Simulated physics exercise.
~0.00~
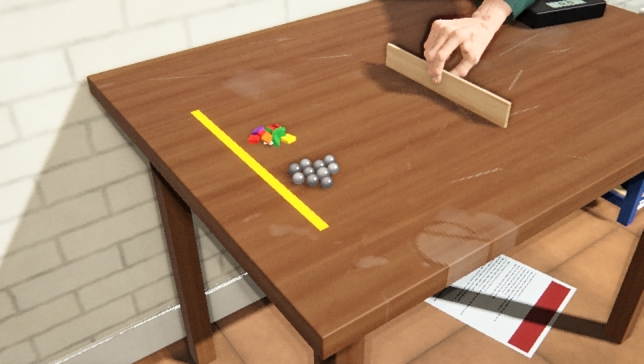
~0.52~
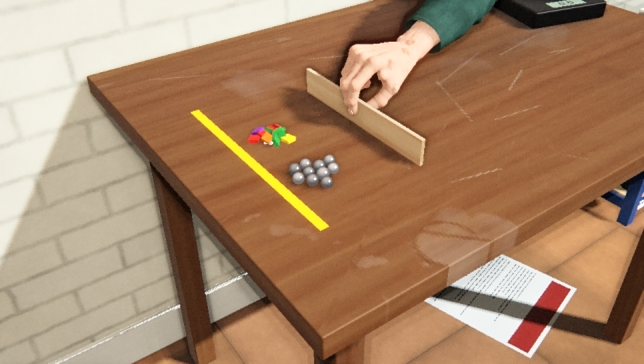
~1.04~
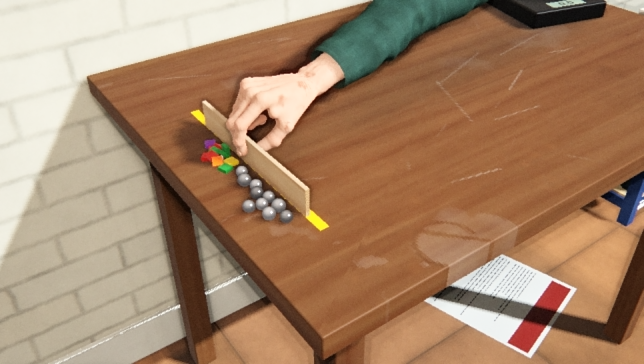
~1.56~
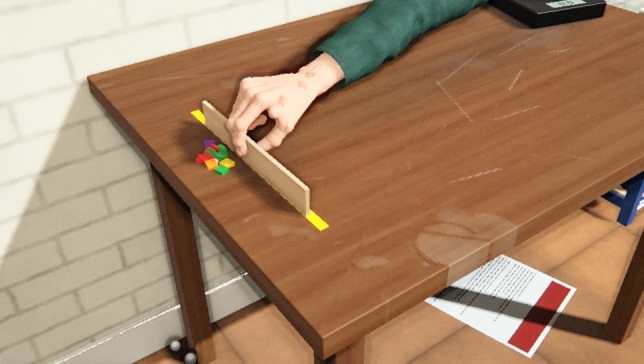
A hand sweeps a wooden strip left to yellow tape; grey balls fall, colourful bits stay.
